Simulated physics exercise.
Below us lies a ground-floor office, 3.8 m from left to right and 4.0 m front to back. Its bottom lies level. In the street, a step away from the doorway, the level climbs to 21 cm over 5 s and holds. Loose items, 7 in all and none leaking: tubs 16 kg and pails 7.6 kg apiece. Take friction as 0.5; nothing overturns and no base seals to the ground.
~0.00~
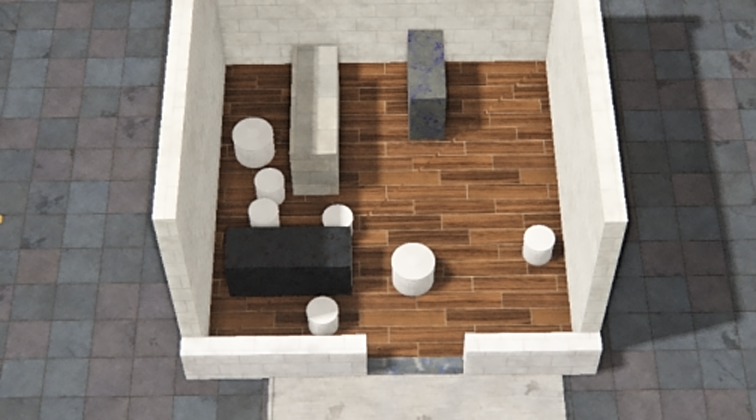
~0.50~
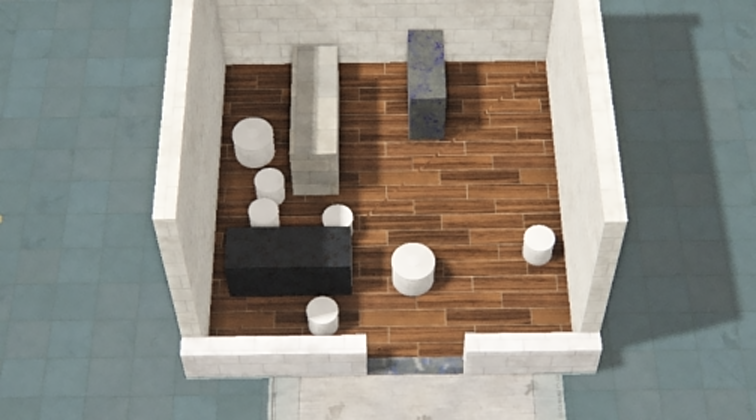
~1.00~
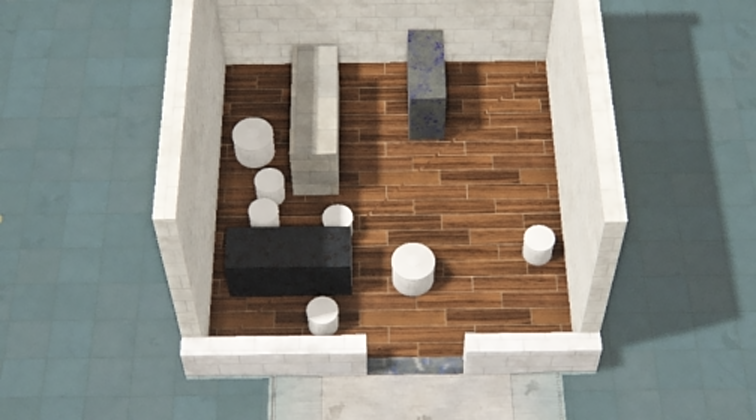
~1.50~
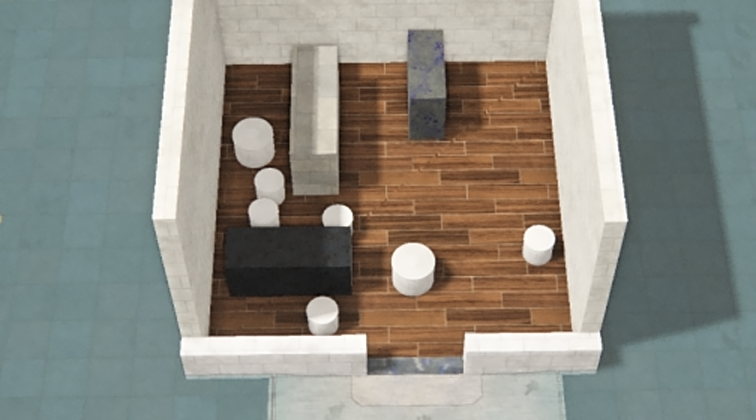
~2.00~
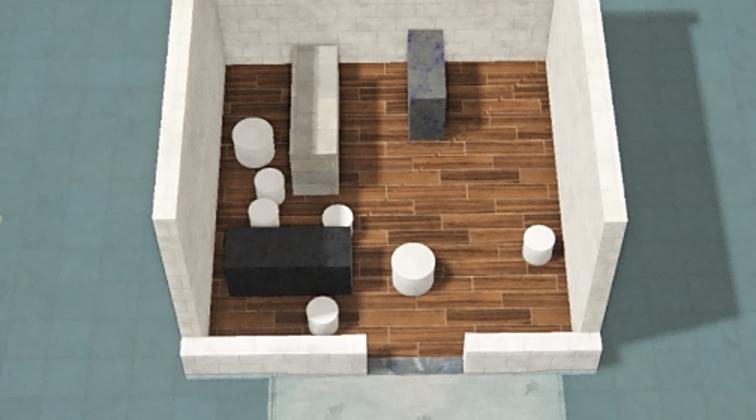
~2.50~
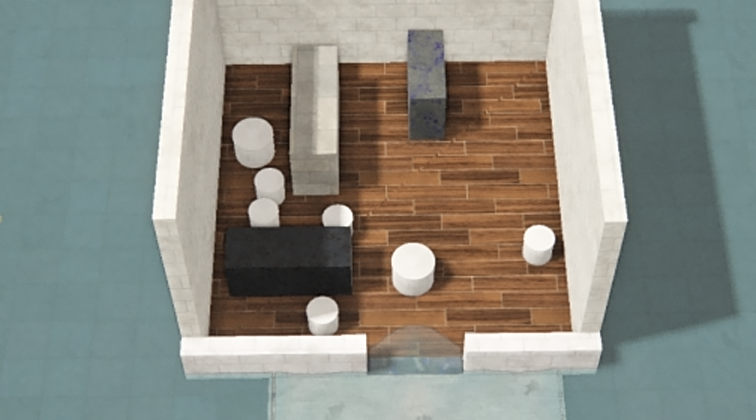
Water spreads over the paving around a walled room, then creeps through the doorway.
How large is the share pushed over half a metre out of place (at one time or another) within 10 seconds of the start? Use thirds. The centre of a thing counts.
That comes to not even a third.
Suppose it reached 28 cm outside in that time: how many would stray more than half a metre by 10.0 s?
In that case 1 of them.
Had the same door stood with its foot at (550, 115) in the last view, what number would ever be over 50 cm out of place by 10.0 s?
In that case 1 of them.
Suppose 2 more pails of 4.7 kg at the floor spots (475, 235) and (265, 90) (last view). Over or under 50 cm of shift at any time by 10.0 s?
In that order: More, less.
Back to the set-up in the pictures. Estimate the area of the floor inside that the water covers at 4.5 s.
Roughly 4.0 m2.
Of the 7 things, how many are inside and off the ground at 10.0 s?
I count 0.
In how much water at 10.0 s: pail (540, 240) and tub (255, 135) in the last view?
Roughly 6 and 3 cm.
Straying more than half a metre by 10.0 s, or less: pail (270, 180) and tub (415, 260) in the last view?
In turn: Short of it, more.
After 3.5 s 0 of 7 are over 50 cm from their spots; 0 afloat.
After 4.5 s 0 of 7 are over 50 cm from their spots; 0 afloat.
After 7.0 s 1 of 7 are over 50 cm from their spots; 0 afloat.
After 10.0 s 1 of 7 are over 50 cm from their spots, and 1 have been at some point; 0 afloat.
